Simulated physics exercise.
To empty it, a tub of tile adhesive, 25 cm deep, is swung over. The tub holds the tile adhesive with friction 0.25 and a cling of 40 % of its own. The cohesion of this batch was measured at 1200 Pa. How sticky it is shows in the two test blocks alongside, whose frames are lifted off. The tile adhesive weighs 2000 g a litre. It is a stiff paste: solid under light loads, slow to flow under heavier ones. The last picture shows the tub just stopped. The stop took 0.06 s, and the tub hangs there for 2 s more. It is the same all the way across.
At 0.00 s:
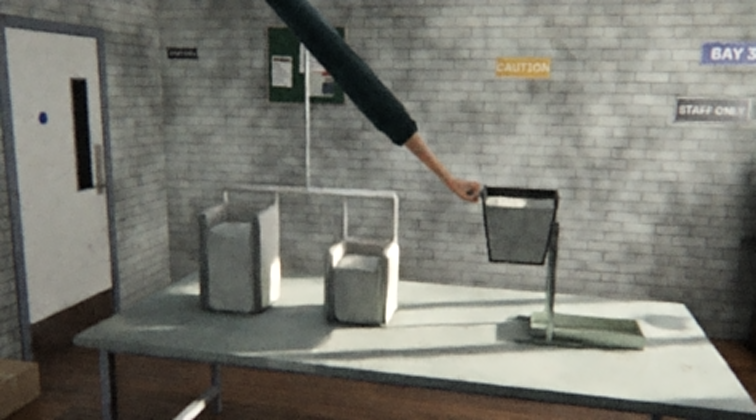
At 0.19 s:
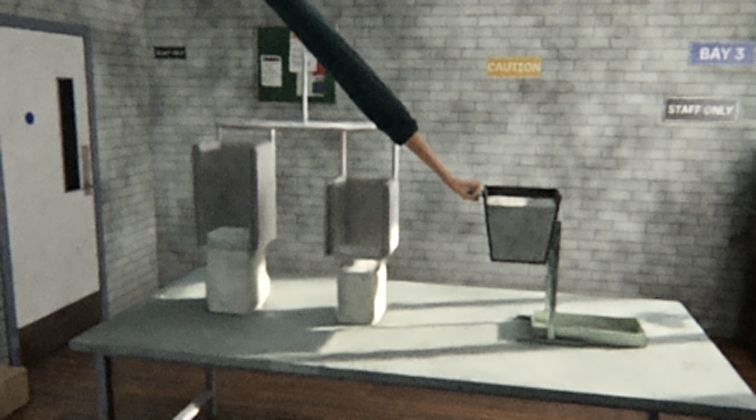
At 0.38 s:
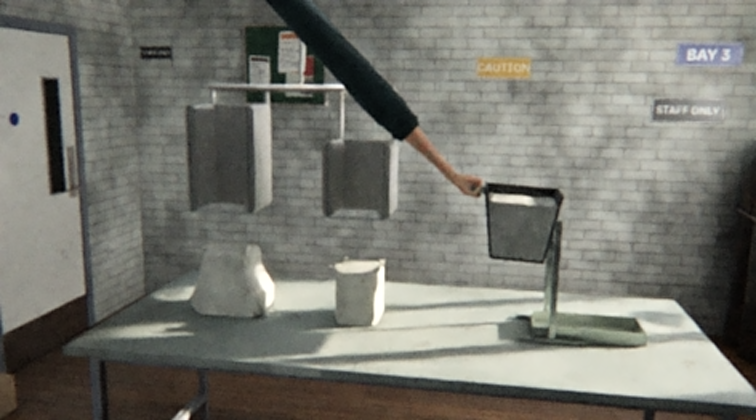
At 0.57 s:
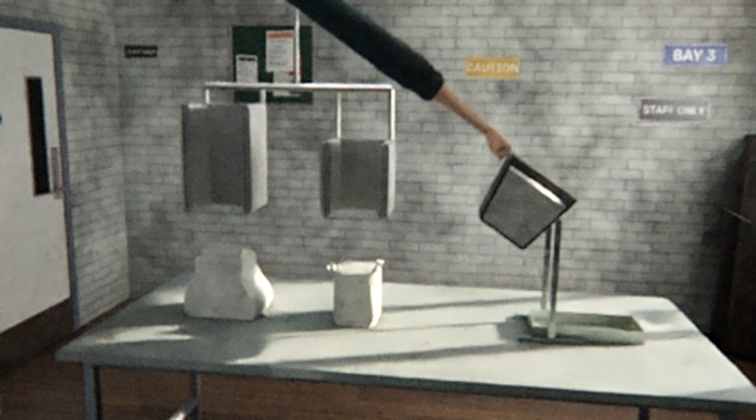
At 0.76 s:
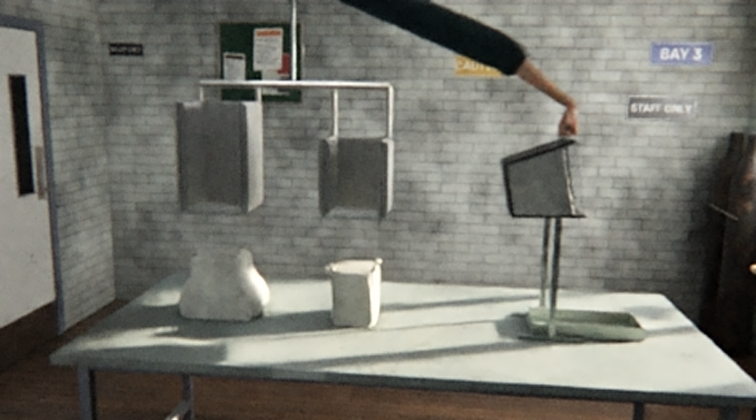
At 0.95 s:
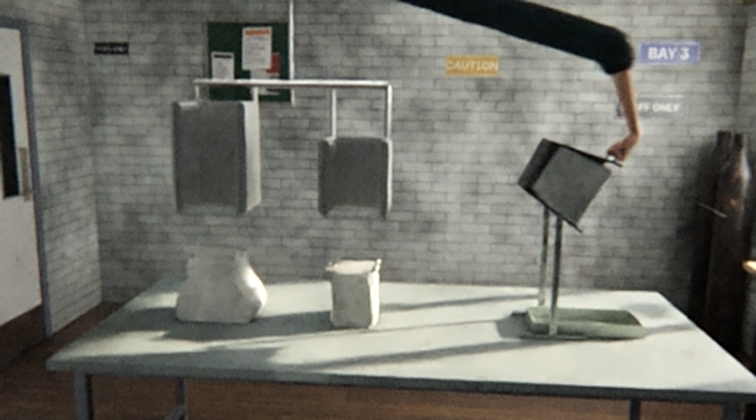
In a room with pale grey brick walls, a white door at the left and caution and bay signs at the right, a pale table is seen from the front, slightly above. Grey moulds enclose two whitish blocks, left and centre, beside a dark-rimmed grey tub on a stand. The moulds rise, the left block slumps, and a dark-sleeved arm swings the tub clockwise past sideways as the camera drifts right.
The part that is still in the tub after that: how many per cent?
Expect roughly 0 %.
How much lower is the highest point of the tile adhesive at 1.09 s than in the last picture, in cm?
About 9 cm.
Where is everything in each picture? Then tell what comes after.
The first picture shows handle-side rim at (483, 193), tilt 0 degrees; highest point of the tile adhesive at (554, 208); test blocks 35 cm, 23 cm high (left to right).
The second picture shows handle-side rim at (485, 193), tilt 0 degrees; highest point of the tile adhesive at (556, 207); test blocks 33 cm, 23 cm high (left to right).
The third picture shows handle-side rim at (487, 189), tilt 3 degrees; highest point of the tile adhesive at (494, 201); test blocks 27 cm, 23 cm high (left to right).
The fourth picture shows handle-side rim at (515, 157), tilt 34 degrees; highest point of the tile adhesive at (513, 171); test blocks 26 cm, 23 cm high (left to right).
The fifth picture shows handle-side rim at (576, 143), tilt 79 degrees; highest point of the tile adhesive at (564, 150); test blocks 26 cm, 23 cm high (left to right).
The sixth picture shows handle-side rim at (621, 167), tilt 117 degrees; highest point of the tile adhesive at (560, 149); test blocks 26 cm, 23 cm high (left to right).
By 1.09 s, the tub is at 117 degrees and holds 53 %.
By 1.26 s, the tub is at 117 degrees and holds 0 %.
By 1.43 s, the tub is at 117 degrees and holds 0 %.
By 1.60 s, the tub is at 117 degrees and holds 0 %.
By 2.95 s, at the end, the tub is at 117 degrees and holds 0 %.
